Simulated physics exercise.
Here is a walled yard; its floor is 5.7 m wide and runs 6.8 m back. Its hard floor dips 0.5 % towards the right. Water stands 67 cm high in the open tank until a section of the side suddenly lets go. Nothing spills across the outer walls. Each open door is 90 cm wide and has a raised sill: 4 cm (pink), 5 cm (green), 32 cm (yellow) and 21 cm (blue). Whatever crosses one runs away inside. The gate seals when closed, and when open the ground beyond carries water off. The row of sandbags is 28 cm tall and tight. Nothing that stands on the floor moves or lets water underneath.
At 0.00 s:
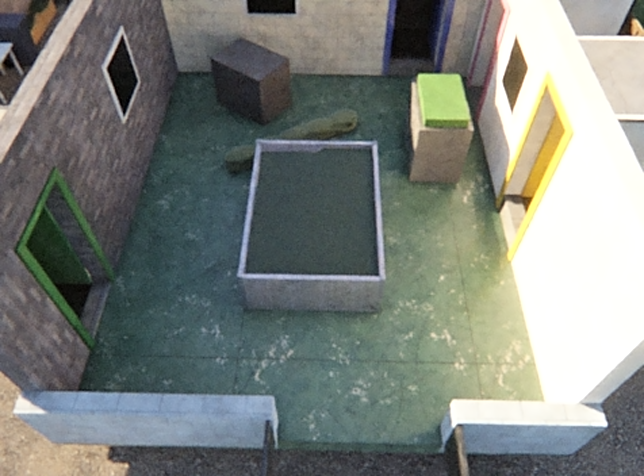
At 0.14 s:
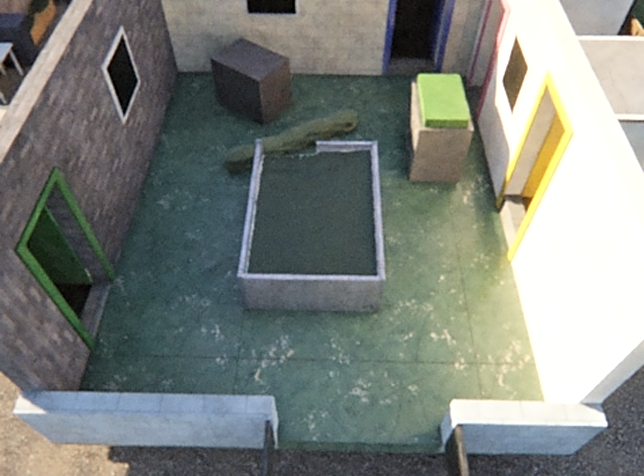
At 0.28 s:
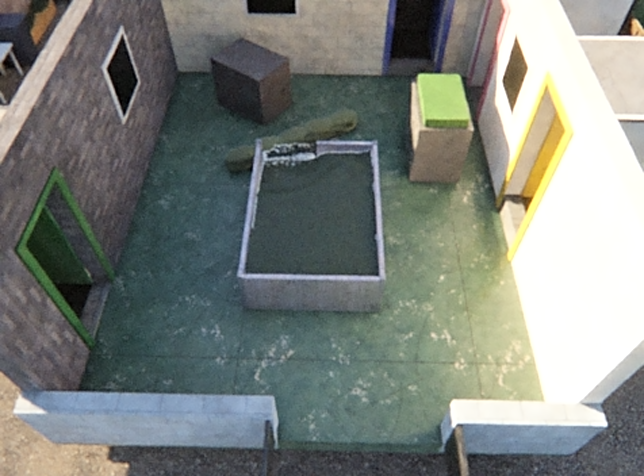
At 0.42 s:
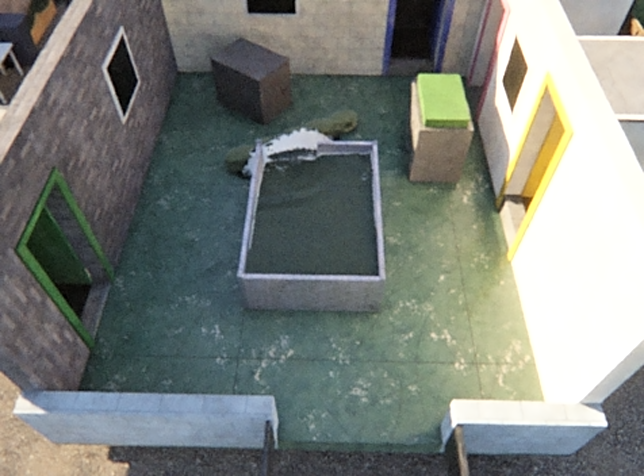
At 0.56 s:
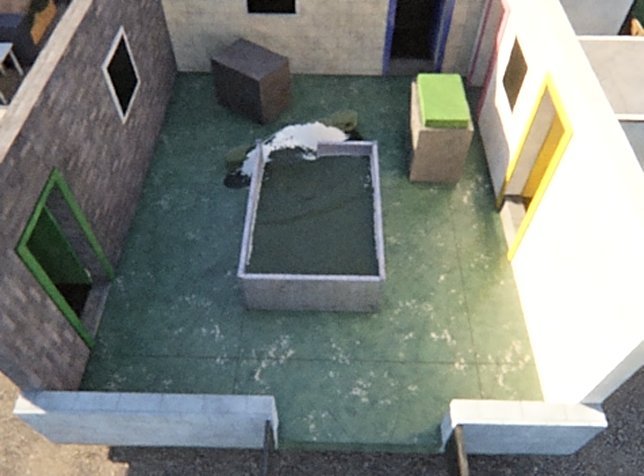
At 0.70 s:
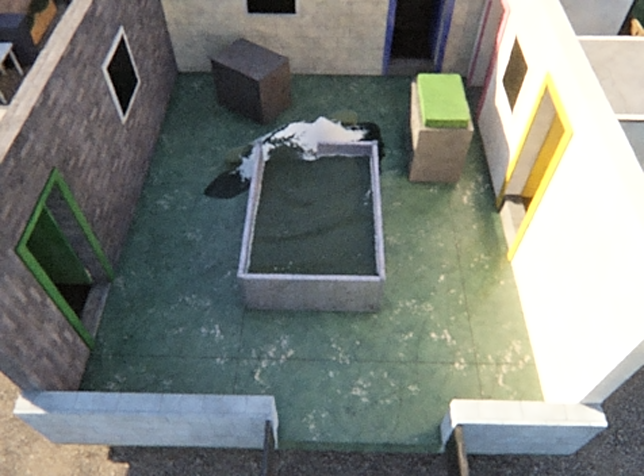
Water spills from the far side of a grey-walled open tank in the middle of a green-floored, walled yard, seen from high above the low front wall. A green door frame stands left, a yellow one right and a blue one behind, with a dark block and a green-topped box beyond the tank. White, foaming water pours over a long green shape and spreads outward both ways as a dark-edged sheet, while the camera stays still.
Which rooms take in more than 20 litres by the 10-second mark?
Within that time: At the pink door it passes the limit; at the green door it keeps below the limit; at the yellow door it does not reach the limit; at the blue door it does not reach the limit.
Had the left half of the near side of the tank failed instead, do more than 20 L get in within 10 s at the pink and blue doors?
Then: Pink not over, blue below.
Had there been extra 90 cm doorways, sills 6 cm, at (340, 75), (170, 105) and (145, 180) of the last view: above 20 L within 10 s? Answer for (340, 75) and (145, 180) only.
In turn: Above, not over.
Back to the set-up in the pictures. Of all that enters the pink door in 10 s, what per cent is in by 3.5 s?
Some 15 per cent by then.
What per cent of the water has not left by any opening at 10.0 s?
About 84 per cent.
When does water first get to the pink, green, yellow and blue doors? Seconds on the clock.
Pink 1.6 s, green 2.2 s, yellow 3.6 s, blue 2.0 s.
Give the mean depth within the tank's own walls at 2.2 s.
Roughly 42 cm on average.
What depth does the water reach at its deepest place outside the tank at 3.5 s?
Up to some 33 cm.
After 1.4 s water covers 25 % of the floor and is deepest (52 cm) near (281, 161); pink door not reached, green door not reached, yellow door not reached, blue door not reached.
After 2.2 s water covers 55 % of the floor and is deepest (45 cm) near (281, 161); pink door 7 cm at the sill, 4 L in, green door not reached, yellow door not reached, blue door 6 cm at the sill, 0 L in.
After 3.5 s water covers 70 % of the floor and is deepest (33 cm) near (281, 161); pink door 14 cm at the sill, 41 L in, green door 5 cm at the sill, 0 L in, yellow door not reached, blue door 16 cm at the sill, 0 L in.
After 6.0 s water covers 90 % of the floor and is deepest (21 cm) near (280, 169); pink door 12 cm at the sill, 160 L in, green door 4 cm at the sill, 0 L in, yellow door 5 cm at the sill, 0 L in, blue door 13 cm at the sill, 0 L in.
After 10.0 s water covers 95 % of the floor and is deepest (15 cm) near (281, 161); pink door 10 cm at the sill, 255 L in, green door 5 cm at the sill, 2 L in, yellow door 5 cm at the sill, 0 L in, blue door 10 cm at the sill, 0 L in.
